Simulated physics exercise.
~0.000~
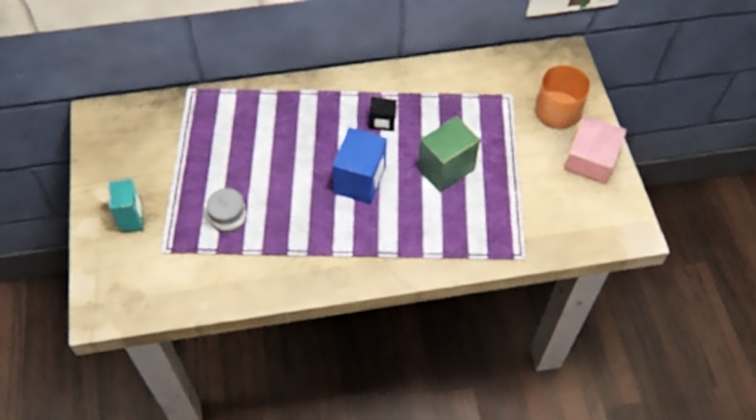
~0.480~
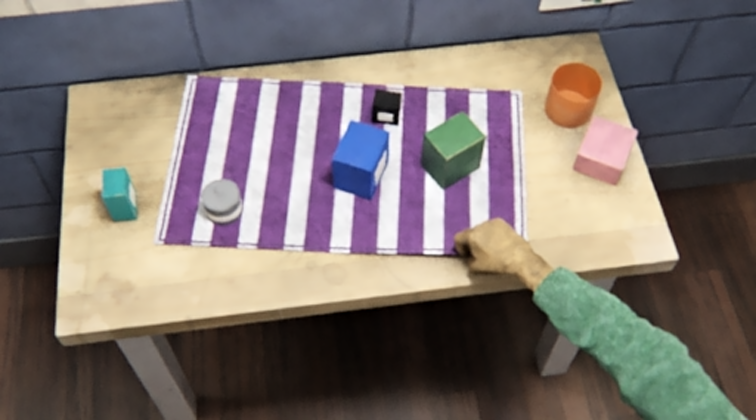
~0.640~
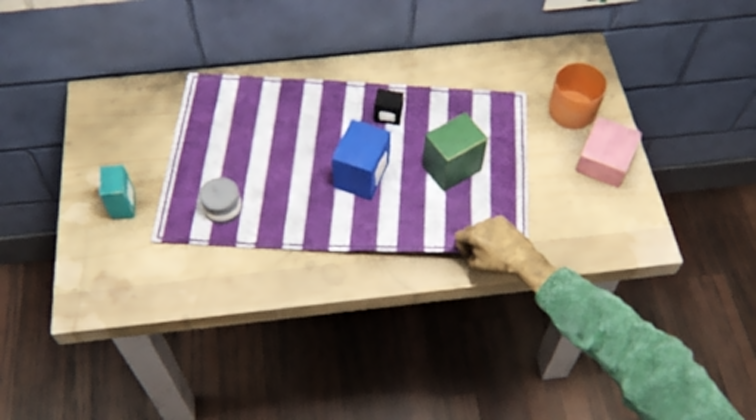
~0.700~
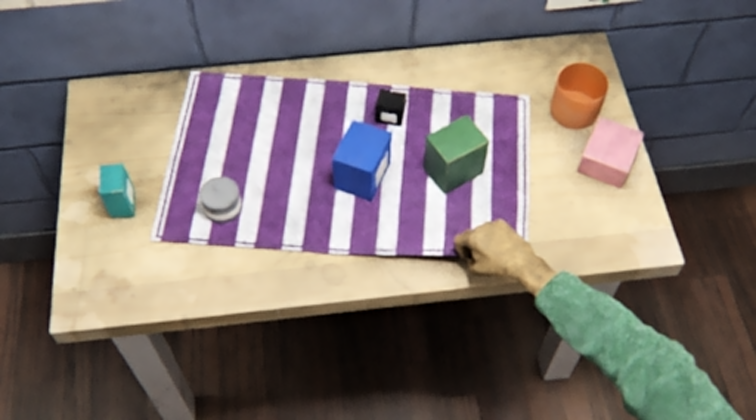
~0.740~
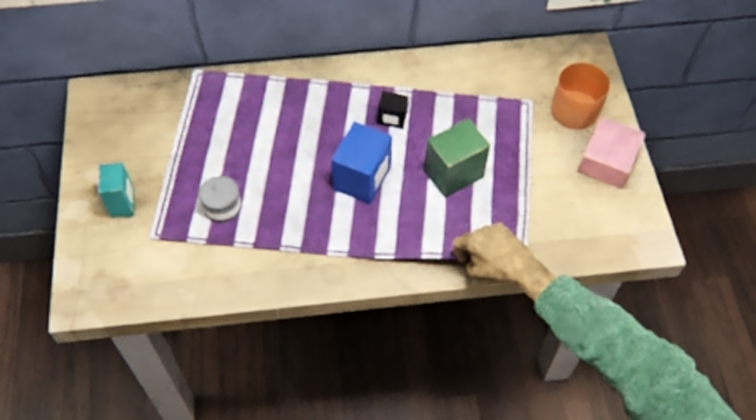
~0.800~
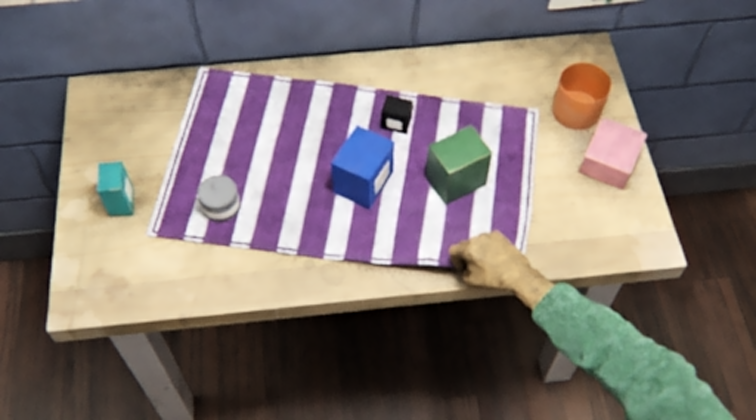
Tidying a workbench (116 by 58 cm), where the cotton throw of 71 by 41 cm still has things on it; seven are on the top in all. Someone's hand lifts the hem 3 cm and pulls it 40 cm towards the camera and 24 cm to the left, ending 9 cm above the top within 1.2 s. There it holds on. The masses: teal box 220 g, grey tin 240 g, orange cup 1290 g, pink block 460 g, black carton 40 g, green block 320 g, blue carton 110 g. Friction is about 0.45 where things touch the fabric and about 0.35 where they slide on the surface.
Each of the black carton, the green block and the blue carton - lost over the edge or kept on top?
Black carton: Lost over the edge; green block: Lost over the edge; blue carton: Lost over the edge.
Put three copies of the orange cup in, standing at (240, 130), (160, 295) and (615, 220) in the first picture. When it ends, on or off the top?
Log, listed order - kept / kept / kept.
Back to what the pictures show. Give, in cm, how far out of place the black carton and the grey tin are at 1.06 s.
The black carton is 15 cm out, the grey tin 0 cm.
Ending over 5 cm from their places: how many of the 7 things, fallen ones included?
It adds up to 4.
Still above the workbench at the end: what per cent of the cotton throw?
Roughly 0%.
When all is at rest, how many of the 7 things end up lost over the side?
4 in all.
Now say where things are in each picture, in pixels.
The first picture shows black carton (383, 106); green block (451, 139); blue carton (360, 151); cotton throw corners (161, 253) (188, 89) (512, 95) (525, 260).
The second picture shows cotton throw corners (154, 244) (189, 77); grip (466, 255).
The third picture shows cotton throw corners (152, 242) (190, 74); grip (468, 253).
The fourth picture shows green block (458, 138); cotton throw corners (151, 241) (192, 72); grip (467, 257).
The fifth picture shows green block (459, 142); black carton (393, 101); blue carton (362, 147); cotton throw corners (150, 239) (195, 71); grip (465, 260).
The sixth picture shows black carton (398, 106); green block (461, 149); blue carton (363, 152); cotton throw corners (147, 235) (201, 68) (538, 110); grip (462, 268).
After 1.1 s, 90 % of the cotton throw is still over the top; green block 16 cm off its start, black carton 13 cm off its start, blue carton 10 cm off its start.
After 1.3 s, 65 % of the cotton throw is still over the top; green block 34 cm off its start, black carton 30 cm off its start, blue carton 23 cm off its start.
After 1.6 s, 35 % of the cotton throw is still over the top; black carton over the edge, green block over the edge, blue carton 41 cm off its start at (351, 378).
After 1.8 s, 20 % of the cotton throw is still over the top; black carton over the edge, green block over the edge, blue carton over the edge.
After 3.4 s, 0 % of the cotton throw is still over the top; black carton over the edge, blue carton over the edge, green block over the edge, grey tin over the edge.
